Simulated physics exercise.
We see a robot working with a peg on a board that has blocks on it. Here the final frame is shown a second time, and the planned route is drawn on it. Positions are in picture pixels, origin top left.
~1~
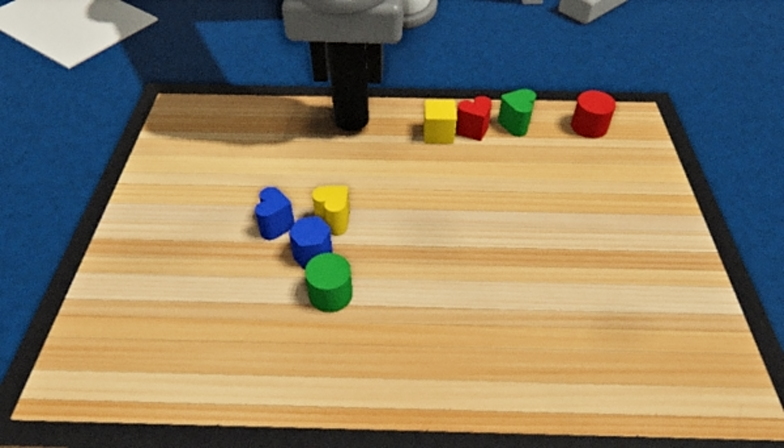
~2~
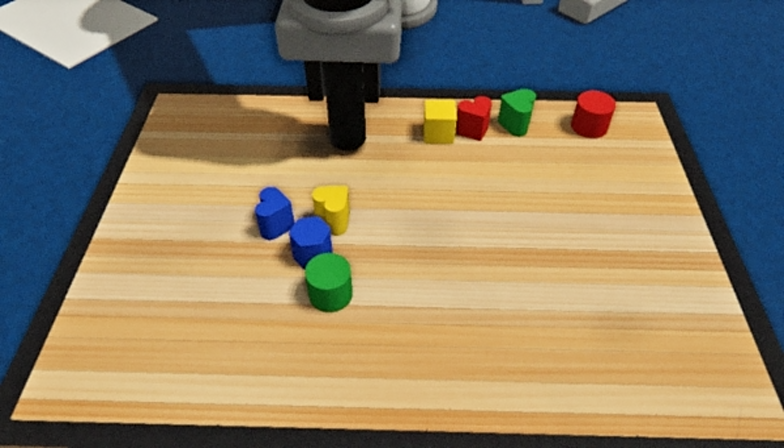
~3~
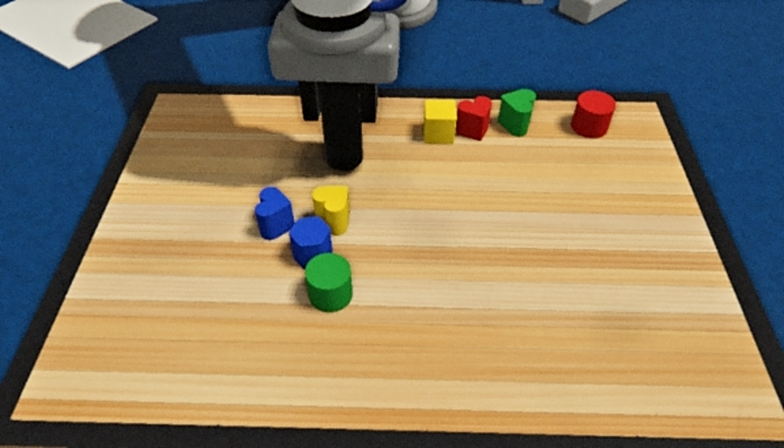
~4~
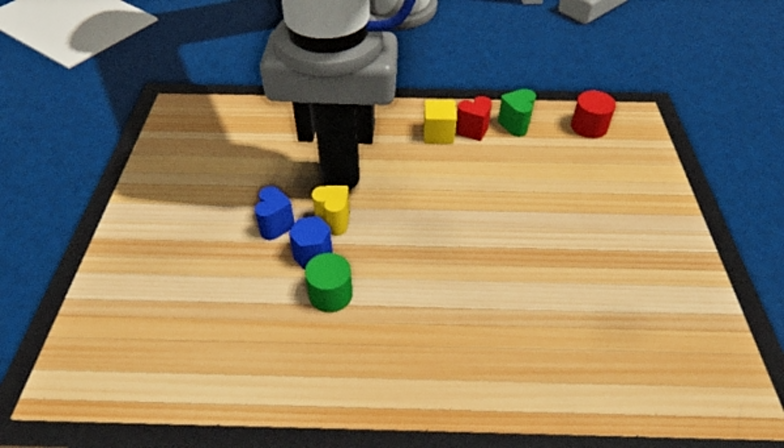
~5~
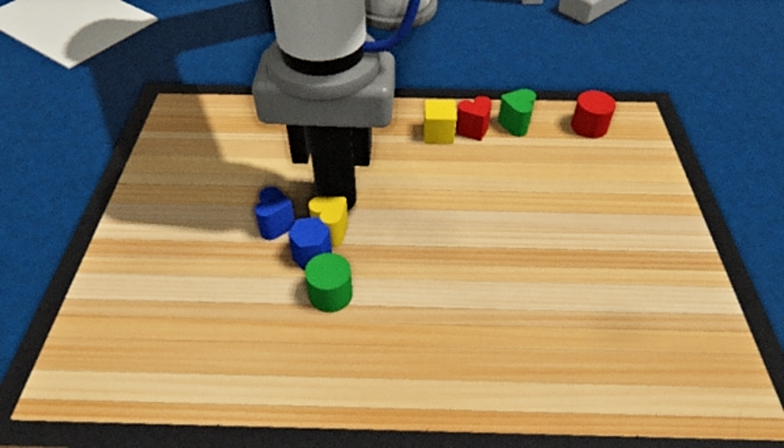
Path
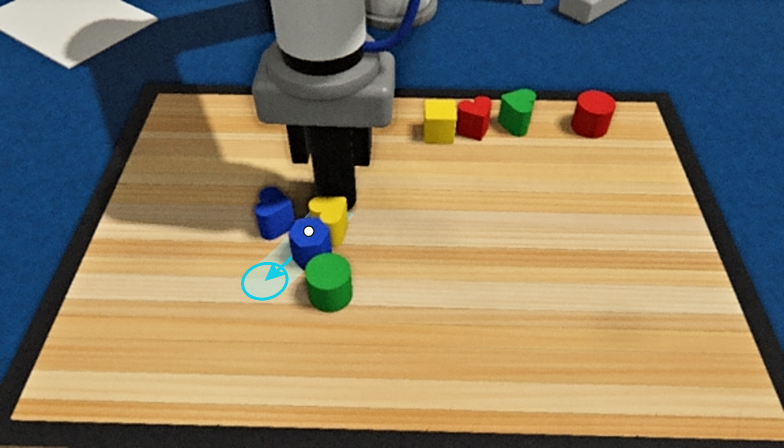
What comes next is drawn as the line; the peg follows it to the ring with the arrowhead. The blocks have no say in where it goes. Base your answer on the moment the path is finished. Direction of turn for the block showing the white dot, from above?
Rotation: Clockwise.
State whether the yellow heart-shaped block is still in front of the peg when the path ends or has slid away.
Slid off.
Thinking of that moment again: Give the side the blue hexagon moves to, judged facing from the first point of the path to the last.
It goes left.
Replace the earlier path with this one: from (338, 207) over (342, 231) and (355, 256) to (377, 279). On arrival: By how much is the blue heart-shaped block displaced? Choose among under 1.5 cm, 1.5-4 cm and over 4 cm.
It will move less than 1.5 cm.
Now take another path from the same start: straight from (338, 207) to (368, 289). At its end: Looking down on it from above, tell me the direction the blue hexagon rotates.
Bird's-eye view: Clockwise.
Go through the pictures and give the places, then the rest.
Tip of the peg at (352, 120), middles of tops, blue heart-shaped block at (271, 201), blue hexagon at (309, 231), green circle at (328, 270), yellow heart-shaped block at (332, 196), in the first frame.
Peg at (348, 139), nothing pushed, in the second frame.
Peg at (345, 158), nothing pushed, in the third frame.
Peg at (341, 179), nothing pushed, in the fourth frame.
Peg at (337, 200), blue heart-shaped block at (271, 201), blue hexagon at (309, 231), green circle at (328, 270), yellow heart-shaped block at (328, 207), in the fifth frame.
The line goes from (338, 207) over (305, 243) to (265, 281); the dot is on the blue hexagon.
What follows on the original path. One third of the way, peg at (315, 224); blue hexagon at (292, 254), turned 20° clockwise; yellow heart-shaped block at (316, 234), turned 15° anticlockwise.
Two thirds of the way, peg at (291, 250); blue hexagon at (274, 285), turned 35° clockwise; green circle at (332, 284); yellow heart-shaped block at (299, 260), turned 35° anticlockwise.
At the end, peg at (263, 274); blue heart-shaped block unmoved; blue hexagon at (268, 298), turned 40° clockwise; green circle at (334, 288); yellow heart-shaped block at (295, 270), turned 50° anticlockwise.
